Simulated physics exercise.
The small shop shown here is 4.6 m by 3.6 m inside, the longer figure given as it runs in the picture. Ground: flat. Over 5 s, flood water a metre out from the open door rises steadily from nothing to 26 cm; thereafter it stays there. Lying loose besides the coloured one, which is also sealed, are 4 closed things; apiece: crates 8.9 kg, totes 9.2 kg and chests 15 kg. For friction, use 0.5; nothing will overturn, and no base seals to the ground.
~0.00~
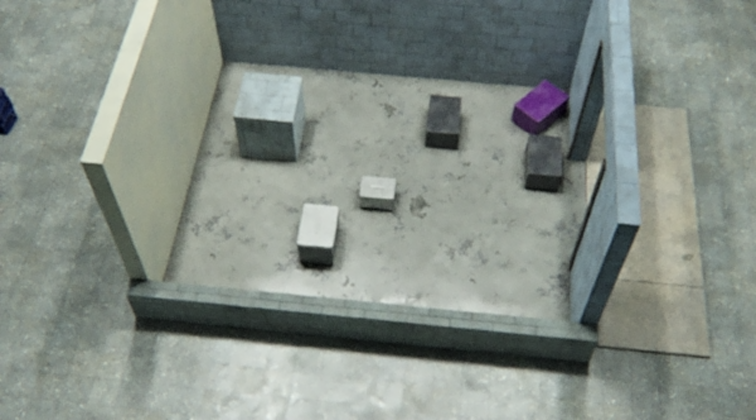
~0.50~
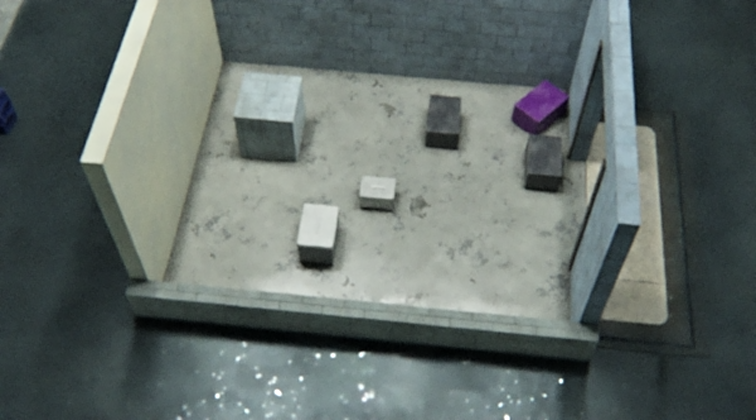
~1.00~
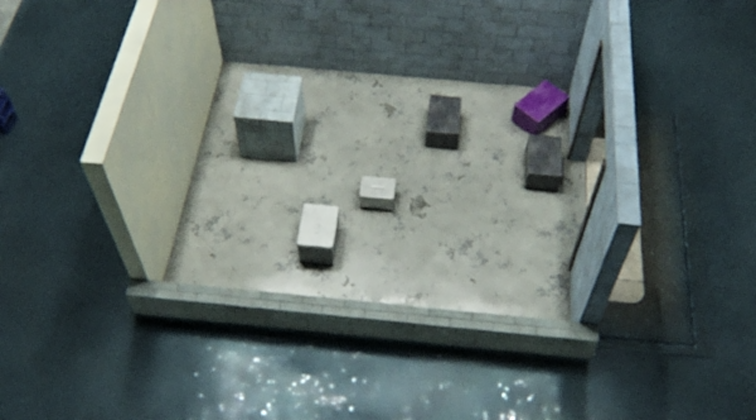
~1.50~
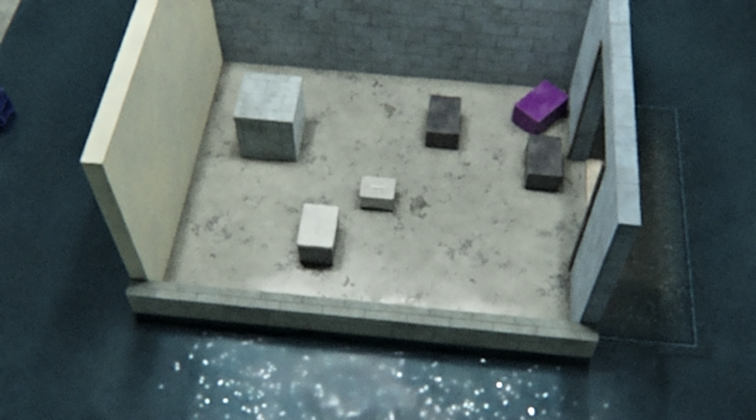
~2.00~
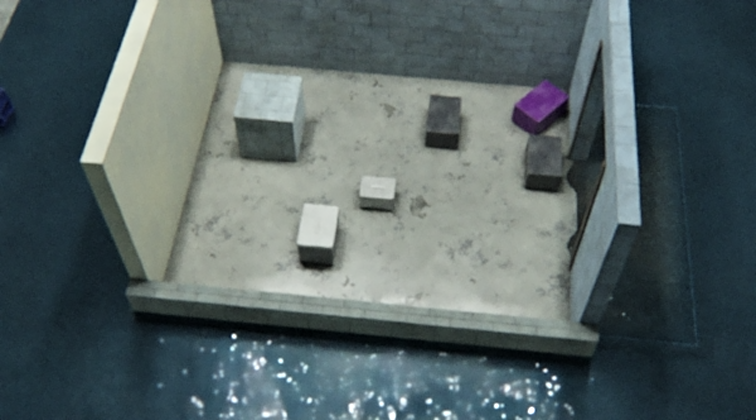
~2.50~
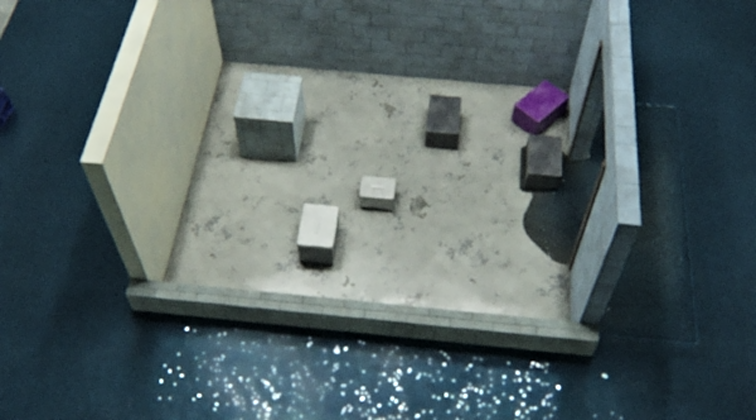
The clip opens on a roofless room with a purple crate and several grey and white boxes on its floor, dry ground all around. Dark, glinting water spreads outside and gradually covers the pale slab on the right, then a small patch enters through the right doorway while the boxes stay still.
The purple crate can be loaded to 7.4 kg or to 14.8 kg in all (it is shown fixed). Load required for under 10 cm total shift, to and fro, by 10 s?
Higher.
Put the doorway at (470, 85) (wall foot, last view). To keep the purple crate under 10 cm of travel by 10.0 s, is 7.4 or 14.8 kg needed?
Then no option works.
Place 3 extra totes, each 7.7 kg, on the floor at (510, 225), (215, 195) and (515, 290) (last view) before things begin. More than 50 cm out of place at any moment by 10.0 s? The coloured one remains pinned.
Listed in turn, they go over the bar, beneath the bar, beneath the bar.
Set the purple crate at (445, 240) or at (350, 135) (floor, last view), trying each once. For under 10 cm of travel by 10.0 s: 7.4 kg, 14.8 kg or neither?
Neither mass does it, then neither mass does it.
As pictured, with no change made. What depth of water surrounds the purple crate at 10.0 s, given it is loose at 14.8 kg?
Depth: Approx. 5 cm.
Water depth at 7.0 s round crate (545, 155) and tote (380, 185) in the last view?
Depths: Near 4 cm, then near 8 cm.
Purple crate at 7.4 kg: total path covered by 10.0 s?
Roughly 20 cm.
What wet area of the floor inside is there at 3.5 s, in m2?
Somewhere about 2.5 m2, give or take.
After 3.5 s the purple crate would be 0 cm from its start with 7.4 kg and 0 cm from its start with 14.8 kg; 0 cm of water round it then.
After 4.5 s the purple crate would be 0 cm from its start with 7.4 kg and 0 cm from its start with 14.8 kg; 2 cm of water round it then.
After 7.0 s the purple crate would be 0 cm from its start with 7.4 kg and 0 cm from its start with 14.8 kg; 3 cm of water round it then.
After 10.0 s the purple crate would be 19 cm from its start with 7.4 kg and 0 cm from its start with 14.8 kg; 5 cm of water round it then.
